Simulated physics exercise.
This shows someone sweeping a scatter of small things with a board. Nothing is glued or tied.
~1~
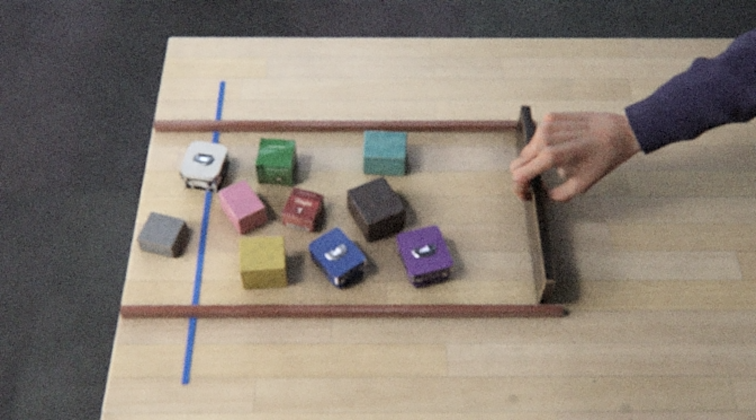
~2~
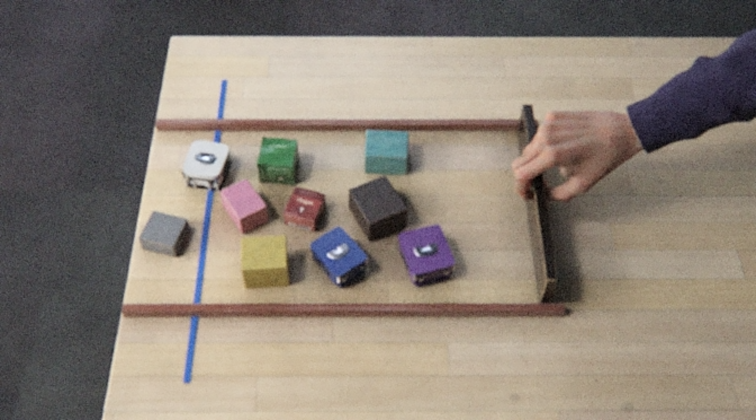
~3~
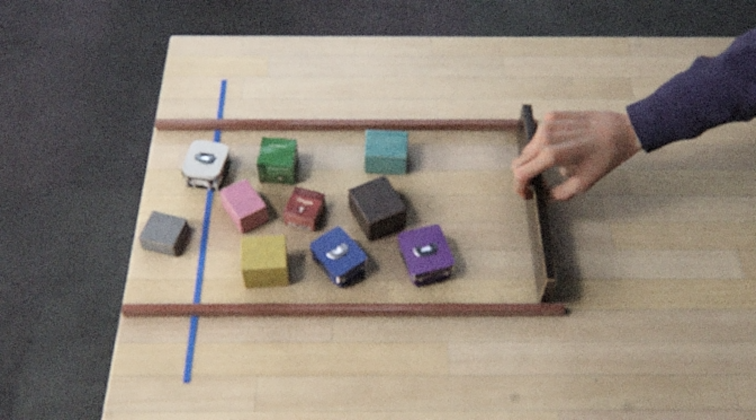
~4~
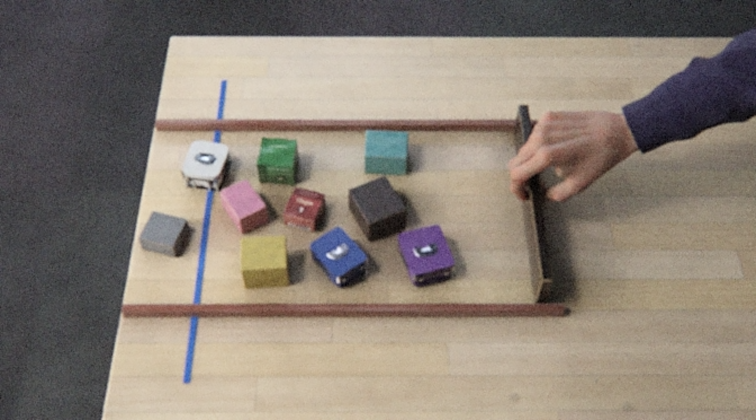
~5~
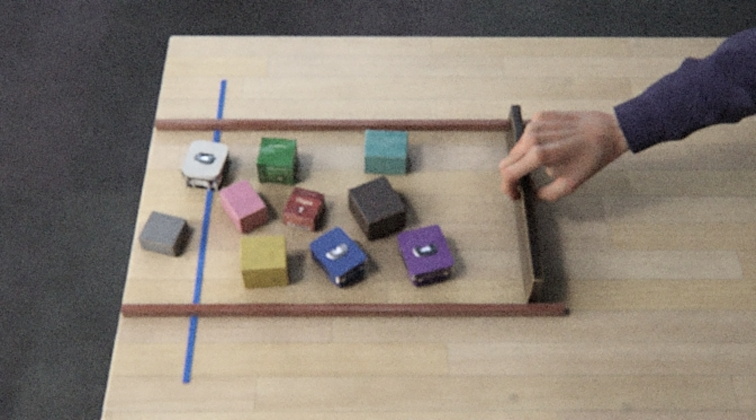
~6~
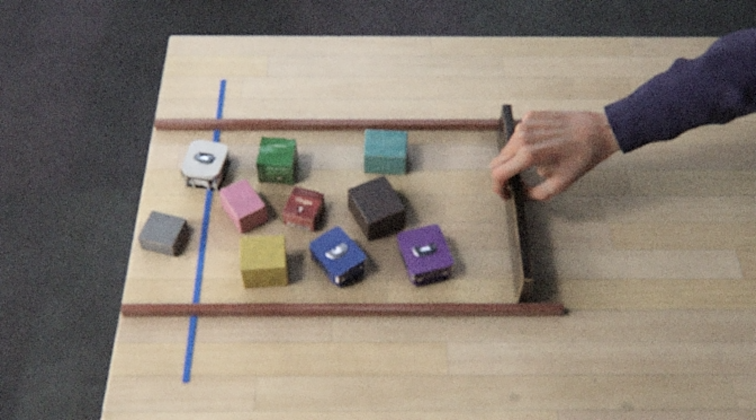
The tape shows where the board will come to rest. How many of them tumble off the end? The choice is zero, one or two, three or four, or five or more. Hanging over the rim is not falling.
The number that fall off is three or four.
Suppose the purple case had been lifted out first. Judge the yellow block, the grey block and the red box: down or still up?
The yellow block remains up; the grey block comes down; the red box survives.
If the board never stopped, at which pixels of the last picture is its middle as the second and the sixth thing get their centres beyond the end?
First at (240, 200), next at (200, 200).
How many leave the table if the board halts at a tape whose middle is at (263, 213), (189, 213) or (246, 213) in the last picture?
Try by try, 0, 7 and 1.
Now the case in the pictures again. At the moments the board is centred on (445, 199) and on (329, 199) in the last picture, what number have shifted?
At the one place 1, at the other 8.
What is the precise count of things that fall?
The count is 4.
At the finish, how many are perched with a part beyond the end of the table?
It comes to 3.
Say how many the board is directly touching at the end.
That makes 3.
Early on, none off yet; grey block at rest near (164, 233); white case at rest near (206, 166); pink block at rest near (244, 206).
A while later, none off yet; grey block moving near (160, 232); white case moving near (201, 167); pink block travelled about its own width near (209, 203).
Finally, the number that fall off is three or four; lost, yellow block, pink block, white case and grey block.
